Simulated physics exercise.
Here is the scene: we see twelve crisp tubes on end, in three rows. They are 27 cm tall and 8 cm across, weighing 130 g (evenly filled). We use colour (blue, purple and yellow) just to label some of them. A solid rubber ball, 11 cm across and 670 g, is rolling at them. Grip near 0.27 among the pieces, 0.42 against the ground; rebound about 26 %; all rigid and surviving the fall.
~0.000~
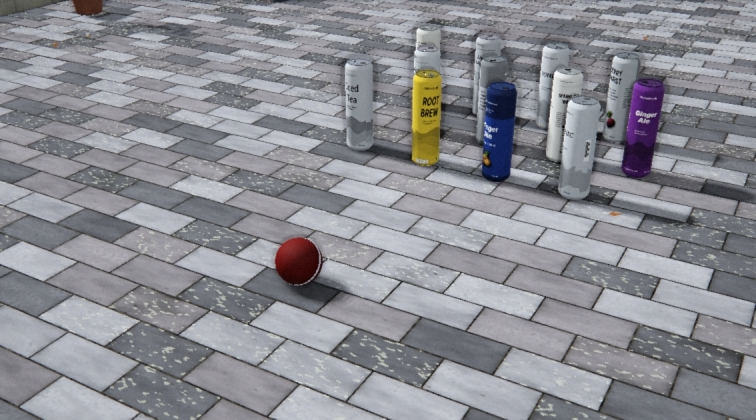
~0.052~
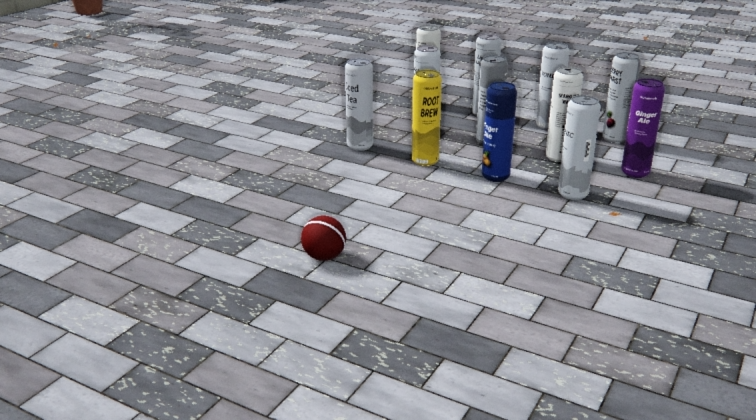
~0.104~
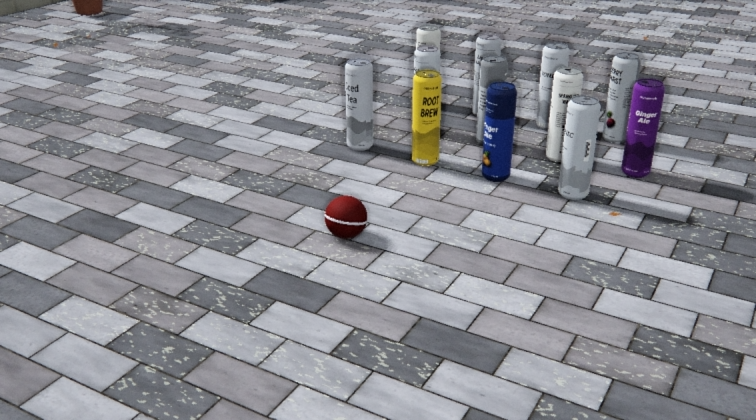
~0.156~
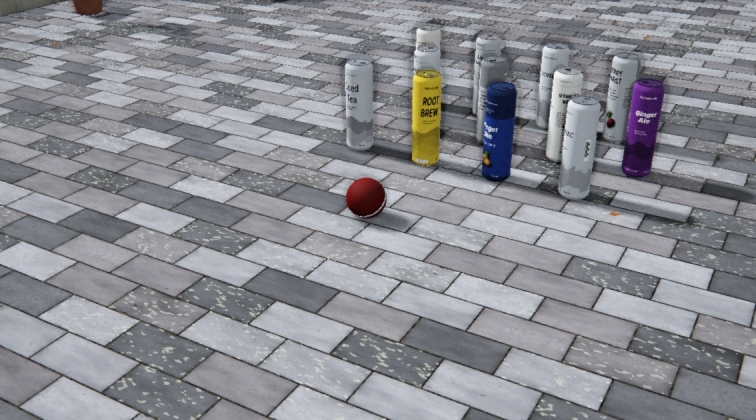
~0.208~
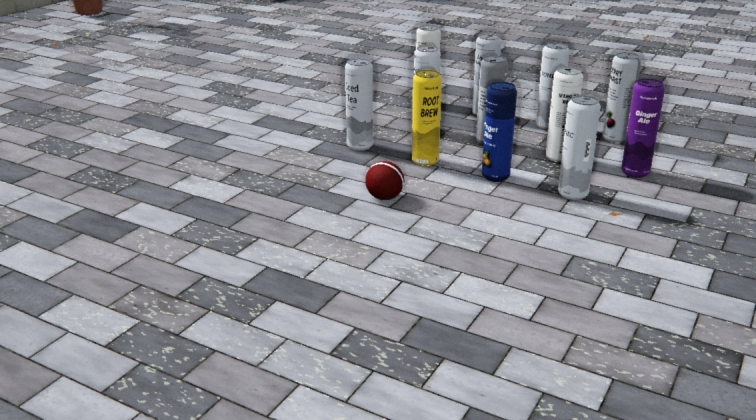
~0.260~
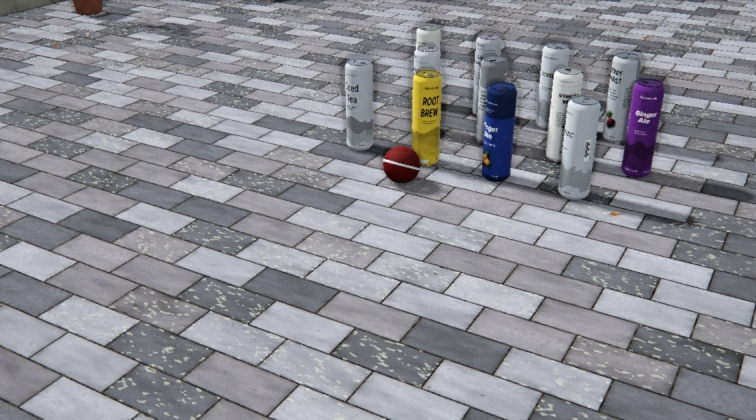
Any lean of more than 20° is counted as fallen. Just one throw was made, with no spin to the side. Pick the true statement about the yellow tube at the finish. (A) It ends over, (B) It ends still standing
It ends over (A).
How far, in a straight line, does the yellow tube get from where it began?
Around 40 cm, start to finish.
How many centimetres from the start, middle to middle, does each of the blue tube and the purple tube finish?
About: Blue 0, purple 0.
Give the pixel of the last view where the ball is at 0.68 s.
Position: About (482, 89).
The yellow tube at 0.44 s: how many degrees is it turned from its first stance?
Tilt: Approx. 100°.
After 0.44 s, ball still moving; 1 of the 12 tubes over; yellow tube lying flat.
After 0.68 s, ball still moving; 2 of the 12 tubes over; yellow tube lying flat.
After 1.14 s, ball still moving; 3 of the 12 tubes over; yellow tube lying flat.
By the end (1.4 s), ball rolling away; 3 of the 12 tubes over; yellow tube lying flat; purple tube unmoved; blue tube unmoved. As the last picture would show them, middles, yellow tube near (490, 111), purple tube near (642, 129).
